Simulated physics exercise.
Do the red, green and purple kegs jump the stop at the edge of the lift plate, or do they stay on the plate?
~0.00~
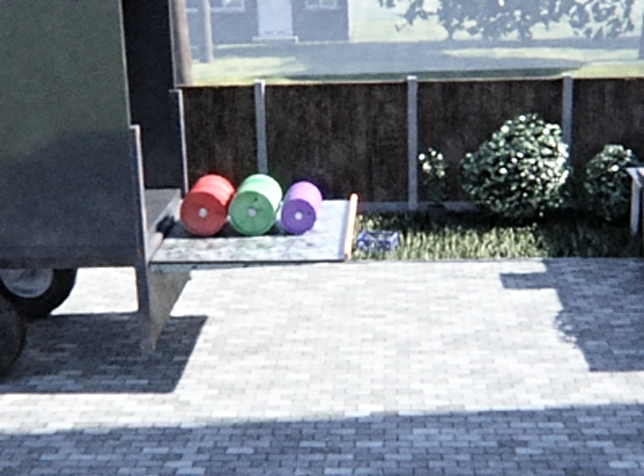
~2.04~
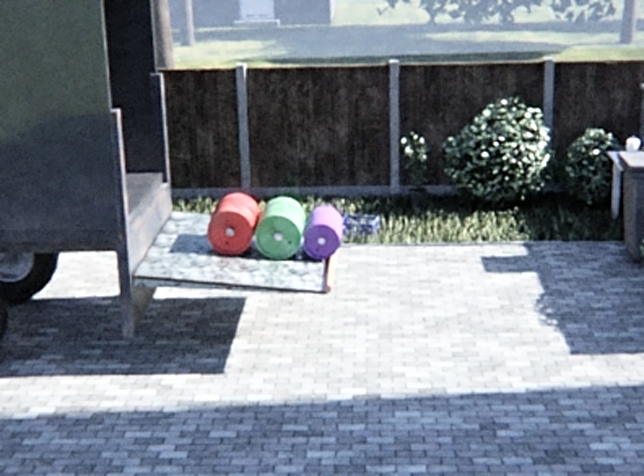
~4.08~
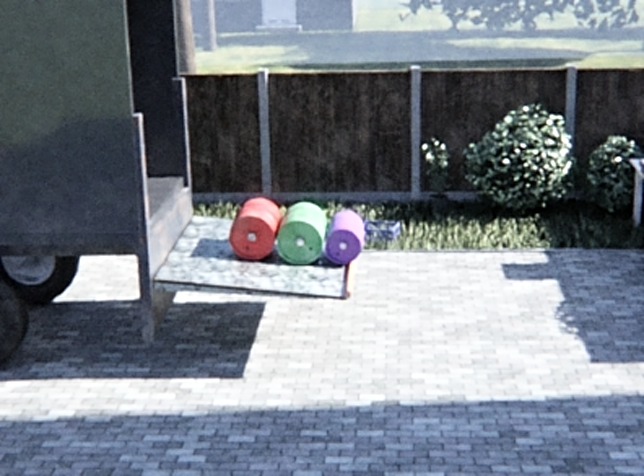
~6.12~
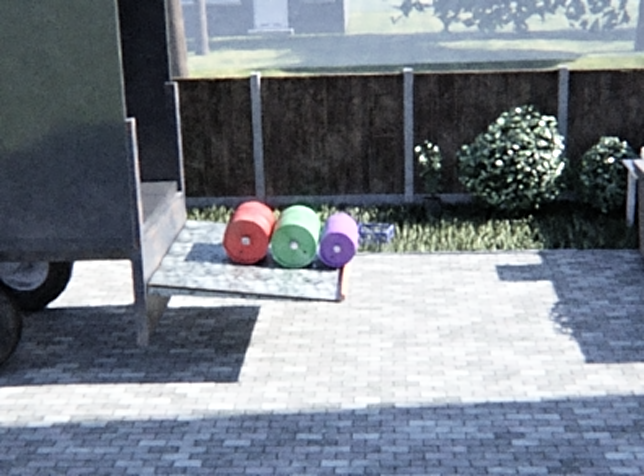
None of them jumps the stop. The purple, green and red kegs all stay on the tilted plate.
